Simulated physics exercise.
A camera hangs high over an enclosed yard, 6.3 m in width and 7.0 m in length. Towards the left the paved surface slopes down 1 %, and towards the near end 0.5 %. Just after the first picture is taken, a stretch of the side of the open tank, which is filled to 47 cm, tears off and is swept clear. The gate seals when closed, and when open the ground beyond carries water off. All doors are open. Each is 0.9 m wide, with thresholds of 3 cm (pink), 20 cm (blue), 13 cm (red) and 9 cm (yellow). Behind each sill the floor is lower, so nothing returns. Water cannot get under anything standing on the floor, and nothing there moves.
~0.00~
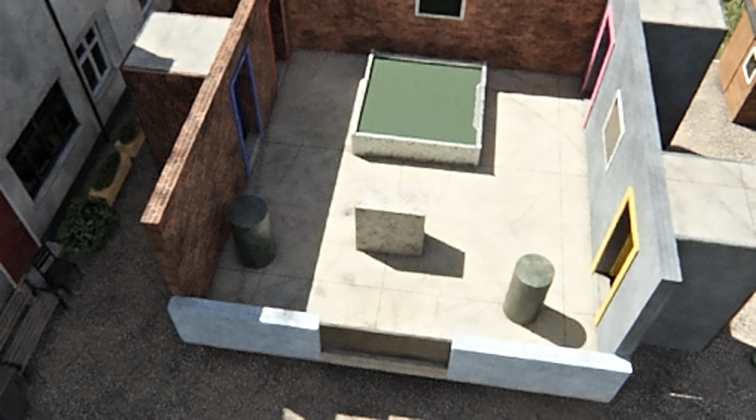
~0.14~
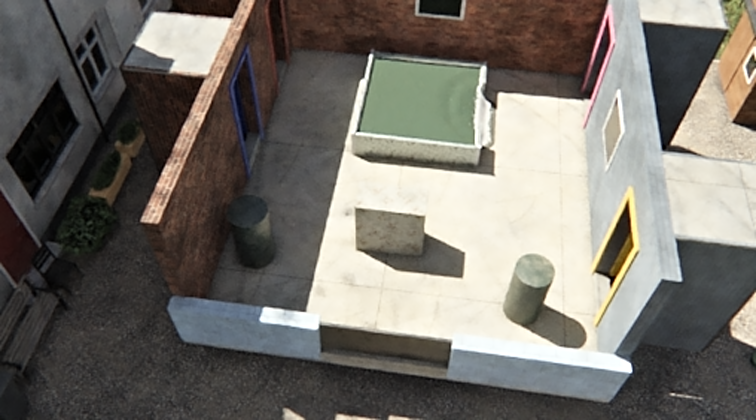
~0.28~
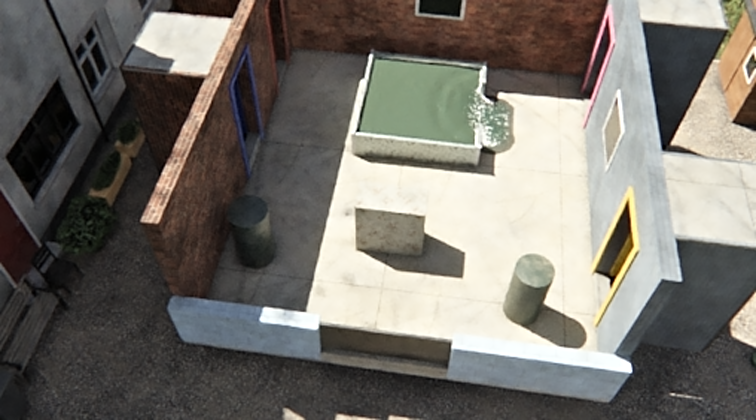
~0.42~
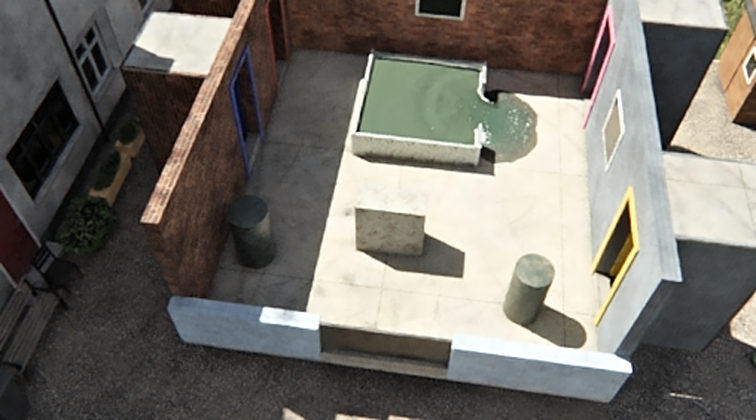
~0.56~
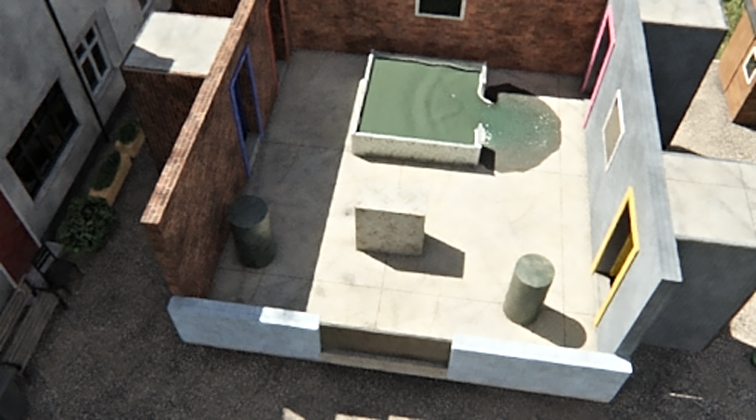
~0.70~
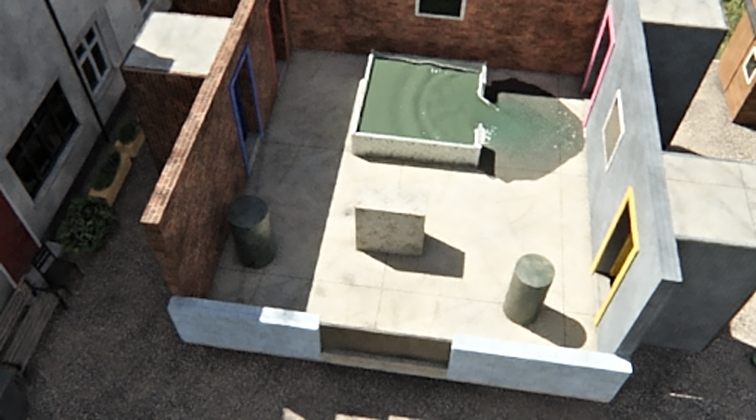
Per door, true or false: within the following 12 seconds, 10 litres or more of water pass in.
Pink door: True. Blue door: False. Red door: False. Yellow door: False.
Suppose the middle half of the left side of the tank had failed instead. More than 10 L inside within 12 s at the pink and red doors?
The pink door comes out more than that and the red door more than that.
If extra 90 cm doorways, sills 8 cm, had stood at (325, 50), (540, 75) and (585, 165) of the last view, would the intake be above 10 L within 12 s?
Less, more, more.
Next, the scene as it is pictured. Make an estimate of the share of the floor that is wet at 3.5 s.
Close to 35 in a hundred.
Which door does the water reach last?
Door: Blue.
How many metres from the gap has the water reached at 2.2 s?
Some 4.2 m out.
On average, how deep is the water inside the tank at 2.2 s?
It averages close to 31 cm.
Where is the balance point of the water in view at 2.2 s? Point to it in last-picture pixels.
Centre: Roughly (461, 123) px.
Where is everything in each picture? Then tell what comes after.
The open tank at (422, 100) is whole and still, 47 cm deep, in the first picture.
The front is at (488, 102), 0.7 m from the gap at (478, 118); 0.2 m2 of floor is under water; 47 cm left at the back of the open tank, in the second picture.
Water pours out at (478, 119) and has run 0.8 m, to (504, 148); typically 8 cm deep outside, 47 cm at the open tank's back, in the third picture.
Water pours out at (478, 119) and has run 1.2 m, to (532, 144); typically 6 cm deep outside, 47 cm at the open tank's back, in the fourth picture.
The front is at (556, 144), 1.6 m from the gap at (478, 118); 2.6 m2 of floor is under water; 47 cm left at the back of the open tank, in the fifth picture.
Water pours out at (478, 118) and has run 2.1 m, to (583, 130); typically 4 cm deep outside, 47 cm at the open tank's back, in the sixth picture.
After 1.4 s water covers 15 % of the floor and is deepest (26 cm) near (484, 122); pink door 12 cm at the sill, 25 L in, blue door not reached, red door not reached, yellow door not reached.
After 2.2 s water covers 20 % of the floor and is deepest (26 cm) near (484, 122); pink door 18 cm at the sill, 107 L in, blue door not reached, red door not reached, yellow door not reached.
After 3.5 s water covers 35 % of the floor and is deepest (20 cm) near (580, 78); pink door 17 cm at the sill, 243 L in, blue door not reached, red door not reached, yellow door 4 cm at the sill, 0 L in.
After 7.0 s water covers 60 % of the floor and is deepest (12 cm) near (556, 136); pink door 11 cm at the sill, 426 L in, blue door not reached, red door 6 cm at the sill, 0 L in, yellow door 5 cm at the sill, 0 L in.
After 12.0 s water covers 85 % of the floor and is deepest (12 cm) near (199, 322); pink door 6 cm at the sill, 511 L in, blue door 8 cm at the sill, 0 L in, red door 5 cm at the sill, 0 L in, yellow door 4 cm at the sill, 0 L in.
